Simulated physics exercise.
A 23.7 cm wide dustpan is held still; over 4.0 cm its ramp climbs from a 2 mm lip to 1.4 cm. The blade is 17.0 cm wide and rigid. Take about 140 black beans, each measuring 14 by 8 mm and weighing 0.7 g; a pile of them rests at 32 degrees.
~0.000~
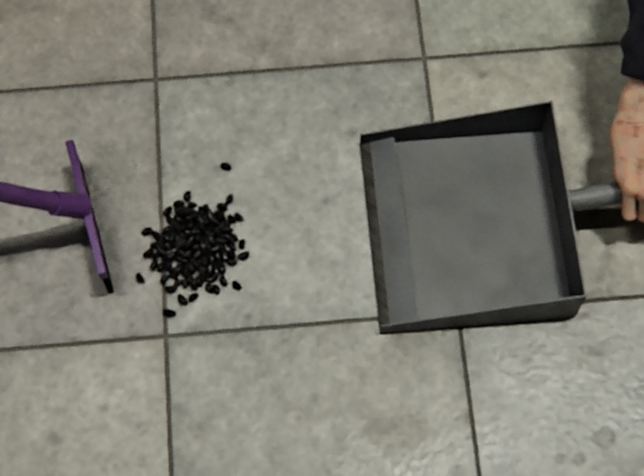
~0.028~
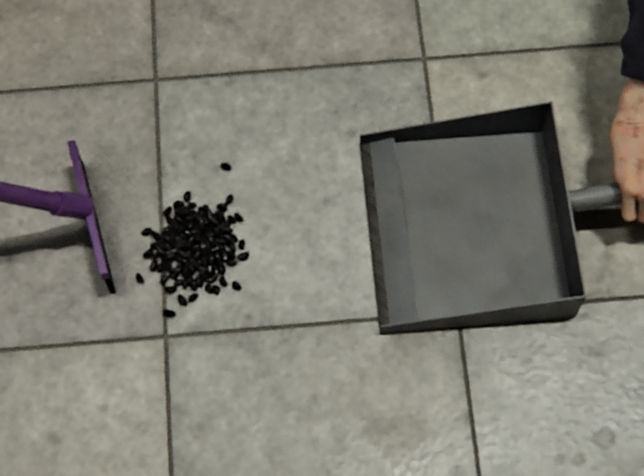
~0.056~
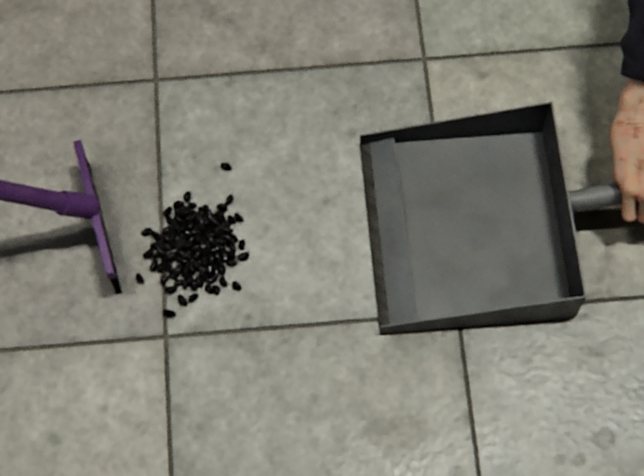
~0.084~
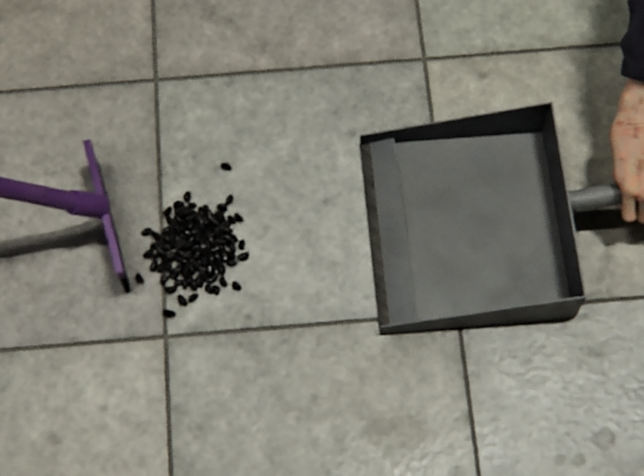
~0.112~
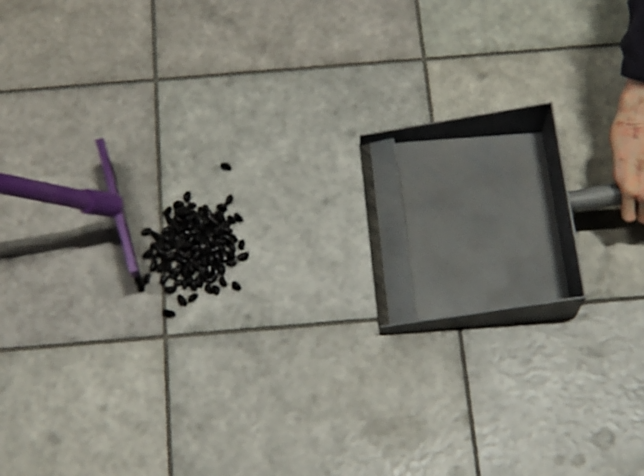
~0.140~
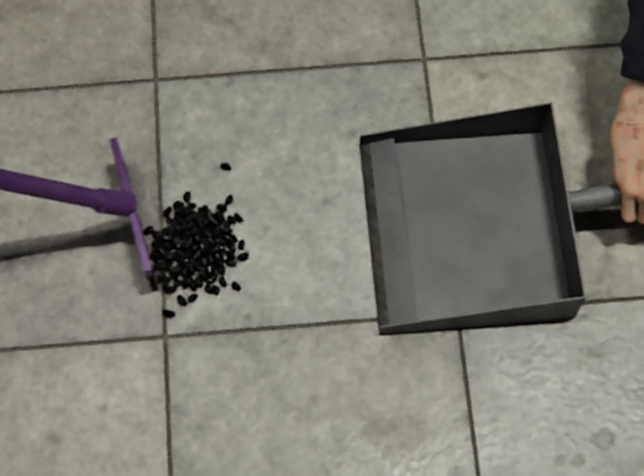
Purple-headed tool sliding right across grey tiles to the edge of a black bean pile while a hand holds a dustpan still.
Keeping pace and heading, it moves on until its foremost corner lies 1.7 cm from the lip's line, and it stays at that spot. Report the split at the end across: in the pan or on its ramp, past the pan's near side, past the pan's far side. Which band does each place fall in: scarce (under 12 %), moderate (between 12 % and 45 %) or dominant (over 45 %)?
Pan: Moderate; near side: Scarce; far side: Scarce.
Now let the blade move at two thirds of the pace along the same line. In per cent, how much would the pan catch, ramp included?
About 20 per cent.
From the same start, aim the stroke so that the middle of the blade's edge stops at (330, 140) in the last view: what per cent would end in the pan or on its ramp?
Close to 15 in a hundred.
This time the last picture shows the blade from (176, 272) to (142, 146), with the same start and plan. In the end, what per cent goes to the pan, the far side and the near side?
Per cent by place - pan 35, far side 10, near side 5.
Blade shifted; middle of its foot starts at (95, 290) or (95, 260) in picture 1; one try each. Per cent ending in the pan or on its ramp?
The two tries give about 5 % and about 20 %.
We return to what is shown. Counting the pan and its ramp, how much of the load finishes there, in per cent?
Roughly 20 percent.
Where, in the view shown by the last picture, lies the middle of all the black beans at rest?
(361, 223) or so.
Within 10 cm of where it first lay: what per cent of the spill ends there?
Around 5 per cent, give or take.
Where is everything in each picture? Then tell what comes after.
Blade from (103, 274) to (72, 148), moved 0.0 cm, 0 of the pieces shifted so far; middle of the pieces at (196, 244); pan at (481, 226), in the first frame.
Blade from (105, 274) to (73, 148), moved 0.2 cm, 0 of the pieces shifted so far; middle of the pieces at (196, 245), in the second frame.
Blade from (111, 274) to (79, 148), moved 0.9 cm, 0 of the pieces shifted so far; middle of the pieces at (196, 245), in the third frame.
Blade from (121, 273) to (89, 147), moved 2.0 cm, 0 of the pieces shifted so far; middle of the pieces at (196, 245), in the fourth frame.
Blade from (134, 272) to (102, 146), moved 3.5 cm, 1 of the pieces shifted so far; middle of the pieces at (196, 245), in the fifth frame.
Blade from (148, 272) to (115, 145), moved 5.1 cm, 4 of the pieces shifted so far; middle of the pieces at (196, 245); pan at (481, 228). Its pace works out near 0.56 m/s, in the sixth frame.
After 0.35 s, middle of the blade 15 cm from the lip; 0 % over the lip, far side 0 %, near side 0 %.
After 0.49 s, middle of the blade 7 cm from the lip; 0 % over the lip, far side 5 %, near side 0 %.
Then, at 0.75 s, middle of the blade 3 cm from the lip; 20 % over the lip, far side 5 %, near side 5 %.
In the end, at 2.2 s, pan 20 %, near side 5 %, far side 5 %, in front of the lip or behind the blade 65 %.
